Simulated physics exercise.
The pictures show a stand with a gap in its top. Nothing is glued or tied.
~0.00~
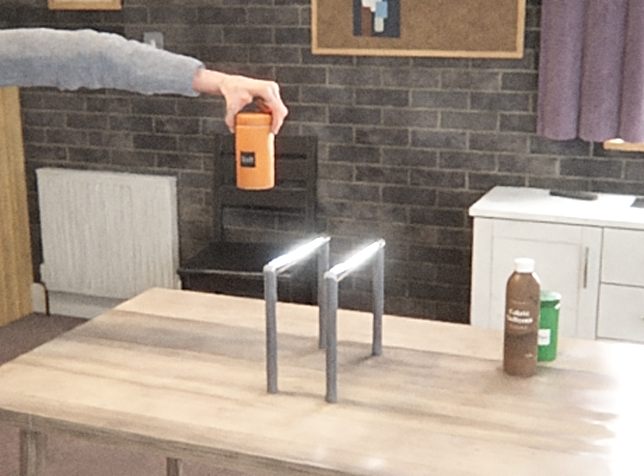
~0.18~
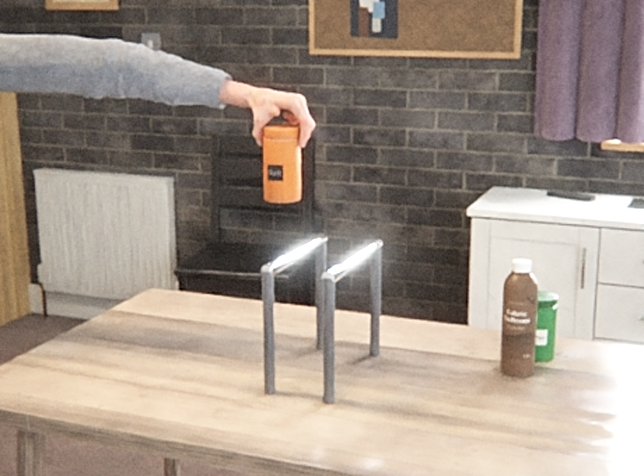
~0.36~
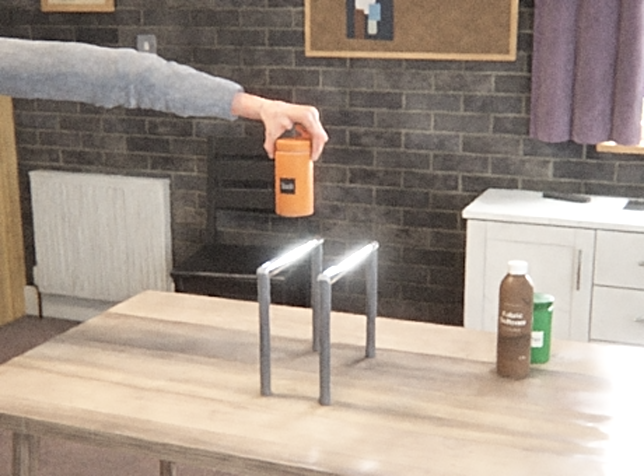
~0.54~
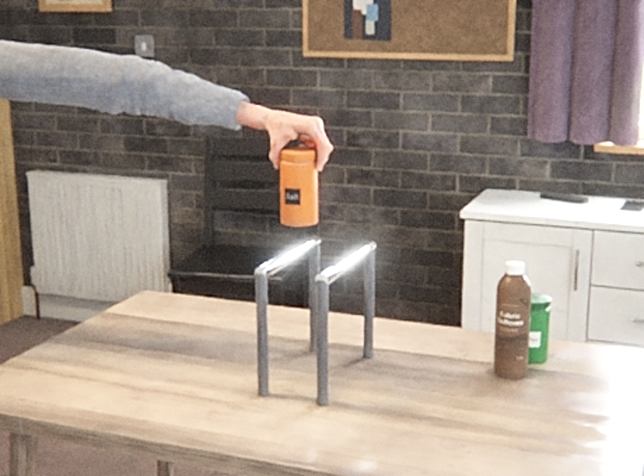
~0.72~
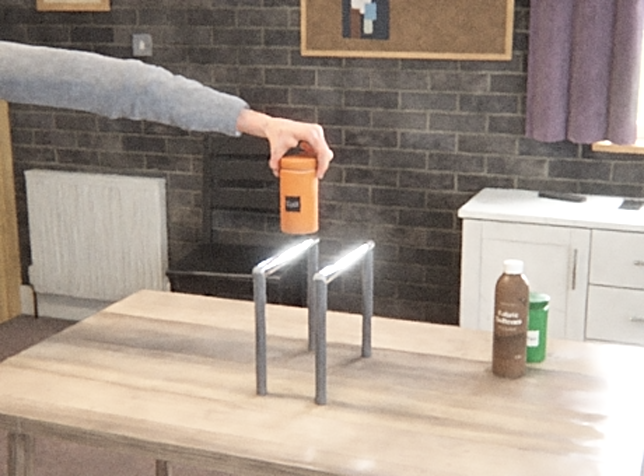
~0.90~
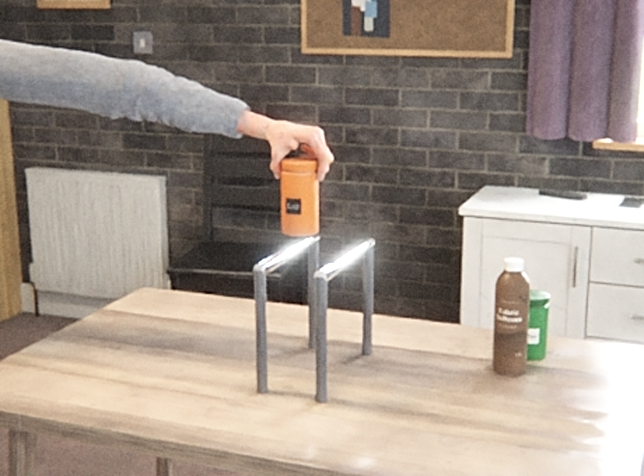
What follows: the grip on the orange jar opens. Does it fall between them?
In the end the jar is caught.
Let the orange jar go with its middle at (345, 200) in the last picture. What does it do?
Then it is caught.
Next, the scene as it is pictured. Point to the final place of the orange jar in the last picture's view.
Near (326, 242).
After 1.10 s, orange jar turned 4° from how it was put near (302, 213).
After 1.20 s, orange jar turned 38° from how it was put near (319, 229).
After 1.30 s, orange jar turned 51° from how it was put near (326, 240).
In the end (1.9 s), toppled on the stand or table, orange jar; the other 2 unmoved. At the end, from the last picture's camera, orange jar near (326, 241). The jar lodges.
